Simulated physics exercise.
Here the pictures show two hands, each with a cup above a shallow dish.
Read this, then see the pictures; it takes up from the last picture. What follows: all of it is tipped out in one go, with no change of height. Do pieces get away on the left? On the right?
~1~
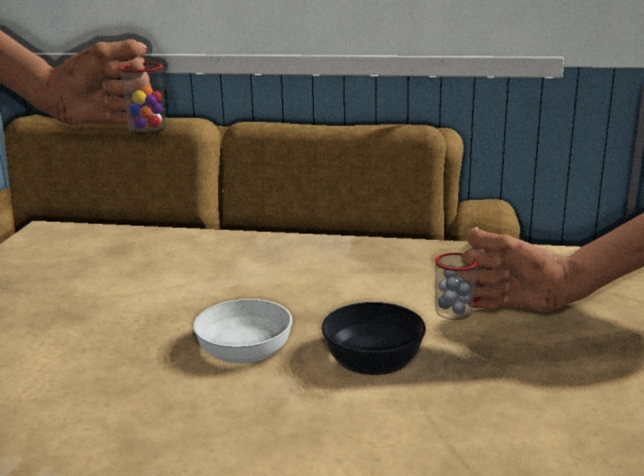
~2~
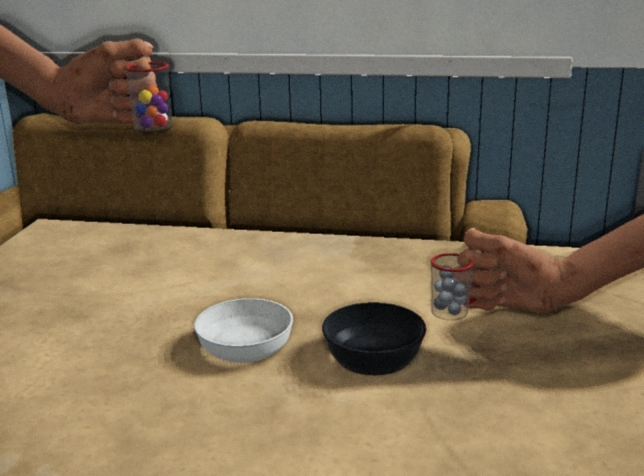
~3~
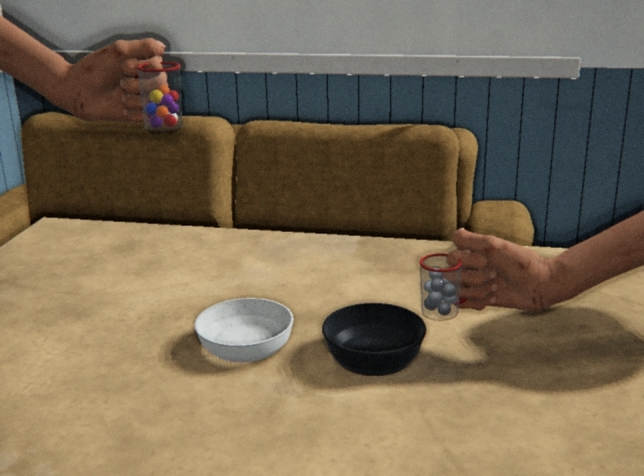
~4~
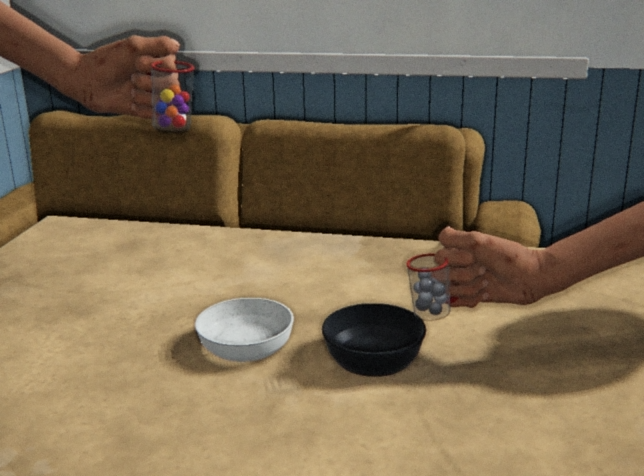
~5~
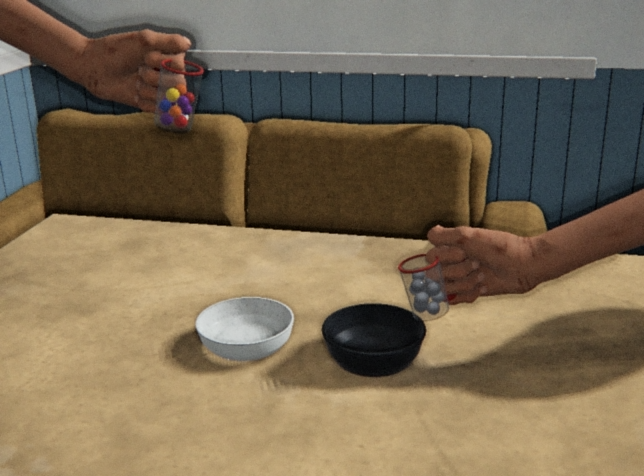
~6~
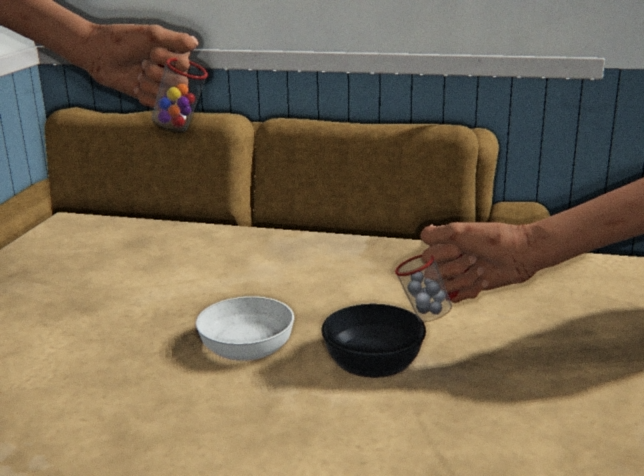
Lab note: Left dish let some escape, right dish contained everything.
Then, 0.39 s past the last view, left, all still in the cup; right, all still in the cup.
Then, 0.81 s past the last view, left, all still in the cup; right, all still in the cup.
Then, 1.31 s past the last view, left, about a third in the dish, a small part outside the dish, about half in the air; right, all in the dish.
Finally, left, about half in the dish, about half outside the dish; right, all in the dish, none outside the dish.
